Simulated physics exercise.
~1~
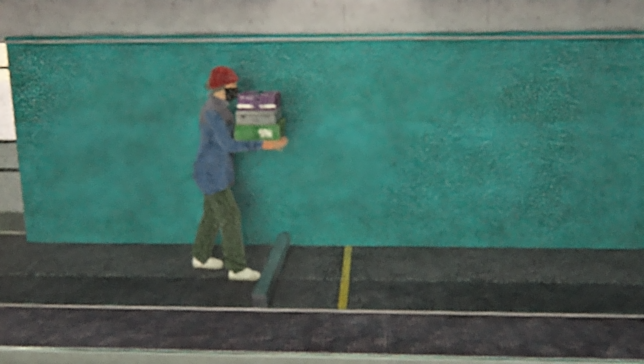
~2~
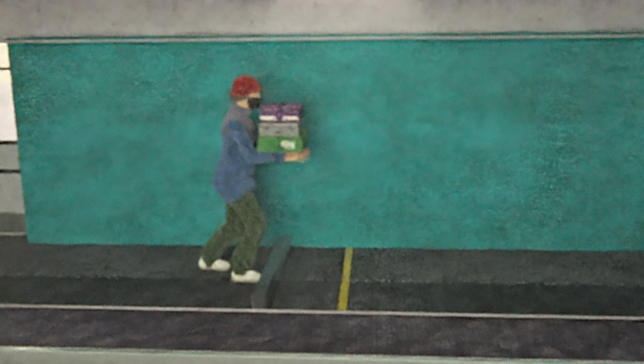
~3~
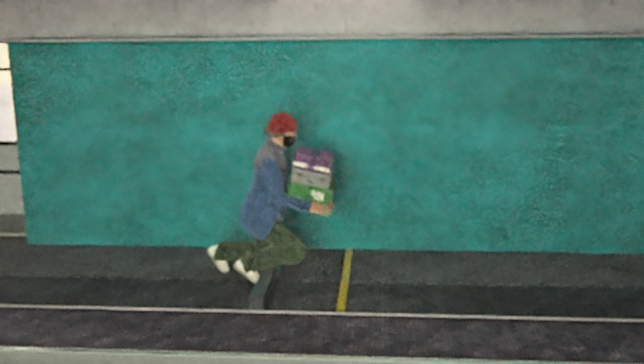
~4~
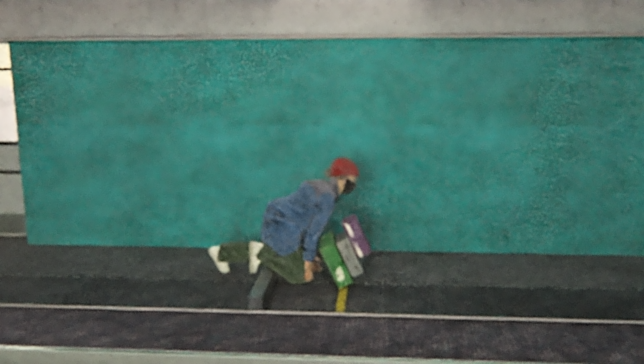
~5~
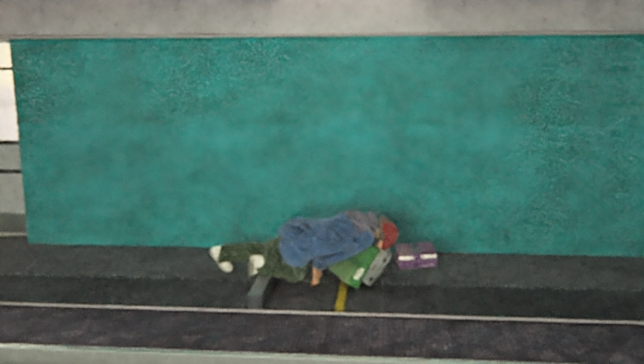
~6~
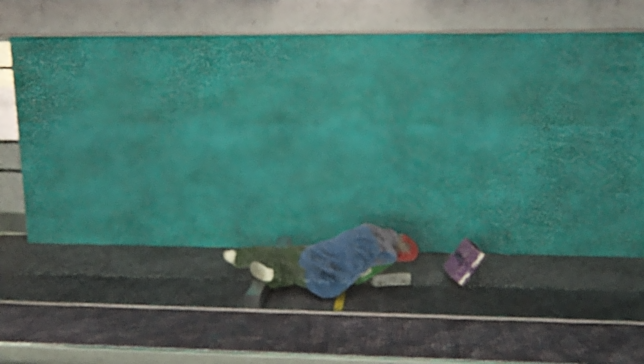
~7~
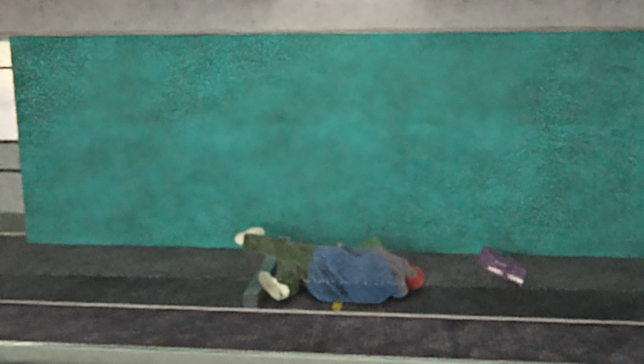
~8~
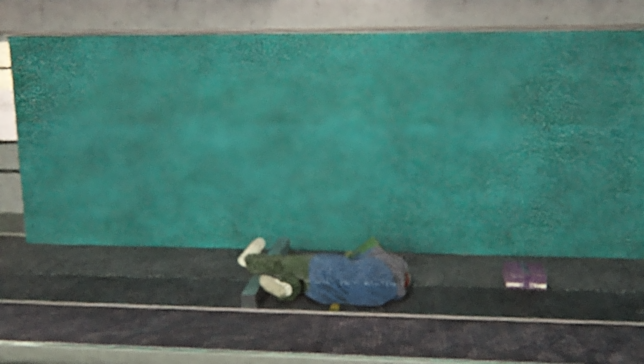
A courier in a red hat, carrying a stack of boxes, pitched forward to the right over a floor rail and fell flat across the yellow line, as the purple box tumbled ahead and came to rest beyond the courier's head.
